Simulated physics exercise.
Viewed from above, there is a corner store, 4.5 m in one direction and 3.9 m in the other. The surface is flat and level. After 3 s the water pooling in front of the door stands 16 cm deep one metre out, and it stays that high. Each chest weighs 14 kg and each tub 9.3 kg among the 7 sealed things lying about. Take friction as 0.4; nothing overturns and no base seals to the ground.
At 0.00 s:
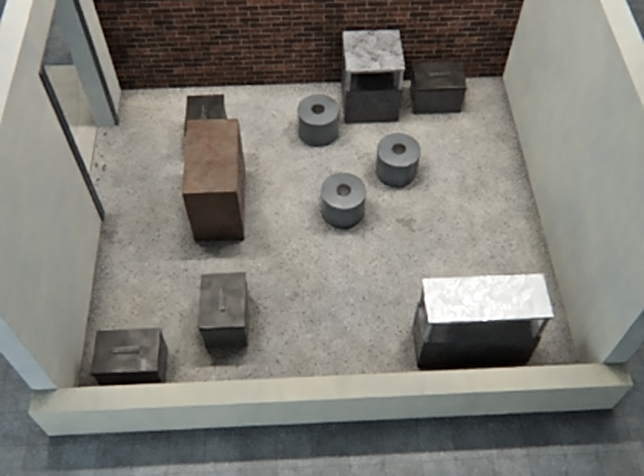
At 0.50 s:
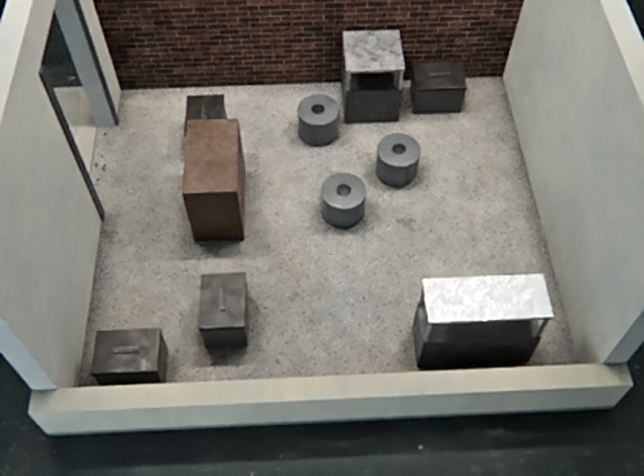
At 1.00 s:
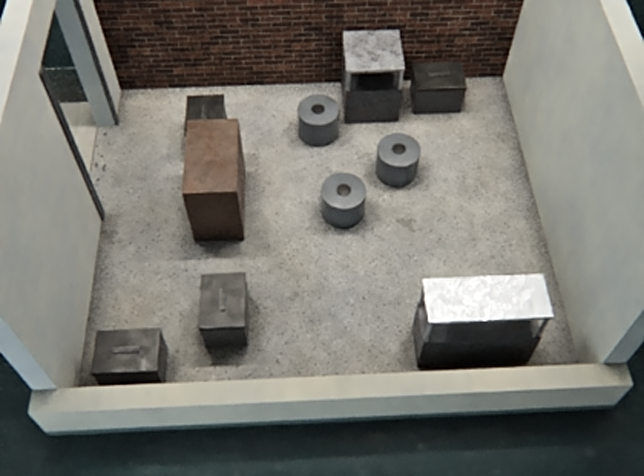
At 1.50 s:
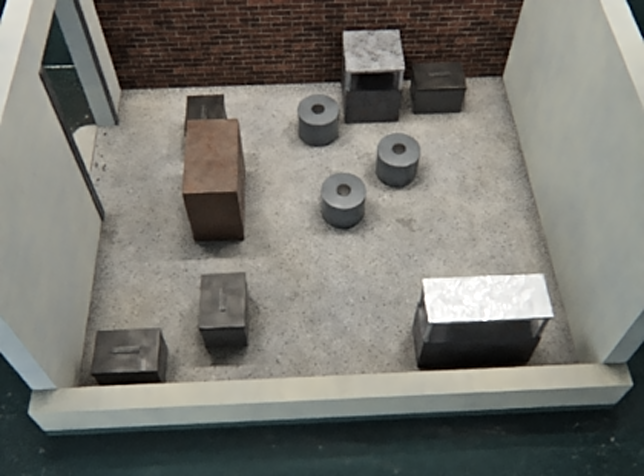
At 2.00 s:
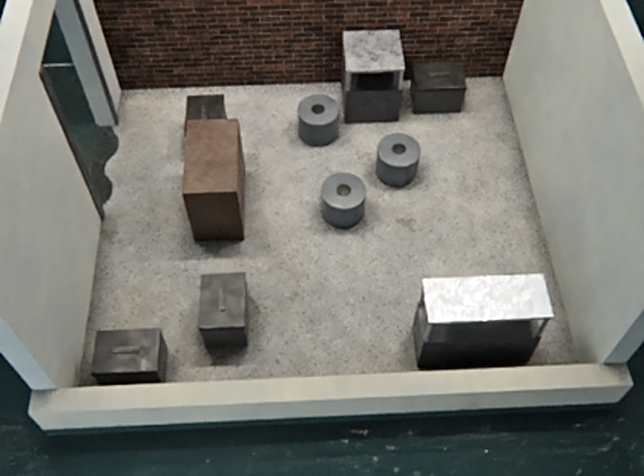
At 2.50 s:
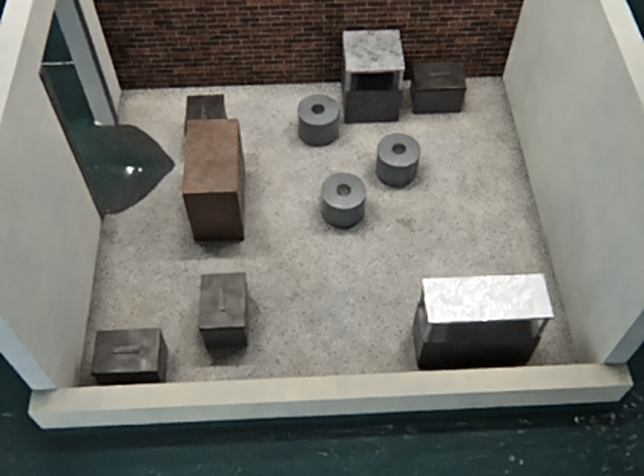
Dark water rising outside a walled room seen from above, then spreading in through the left doorway as blocks and cylinders stay still.
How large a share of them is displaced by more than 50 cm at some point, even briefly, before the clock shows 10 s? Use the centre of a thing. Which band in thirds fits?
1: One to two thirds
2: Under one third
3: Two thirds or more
One to two thirds (1).
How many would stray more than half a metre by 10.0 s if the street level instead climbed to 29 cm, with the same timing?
Result: 6.
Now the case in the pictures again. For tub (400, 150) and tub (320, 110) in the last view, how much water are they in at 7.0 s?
I'd put it at 3 cm and 7 cm respectively.
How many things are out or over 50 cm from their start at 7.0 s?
The number by then is 2.
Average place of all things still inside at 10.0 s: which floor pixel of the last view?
I'd say about (367, 231) in the last view.
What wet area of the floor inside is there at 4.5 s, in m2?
5.0 m2.
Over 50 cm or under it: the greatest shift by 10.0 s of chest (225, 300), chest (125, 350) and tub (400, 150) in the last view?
In that order: Below the mark, above the mark, below the mark.
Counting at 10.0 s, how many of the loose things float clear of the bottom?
The number is 1.
After 3.5 s 0 of 7 are over 50 cm from their spots; 0 afloat.
After 4.5 s 1 of 7 are over 50 cm from their spots; 0 afloat.
After 7.0 s 2 of 7 are over 50 cm from their spots; 3 afloat.
After 10.0 s 3 of 7 are over 50 cm from their spots, and 3 have been at some point; 1 afloat.
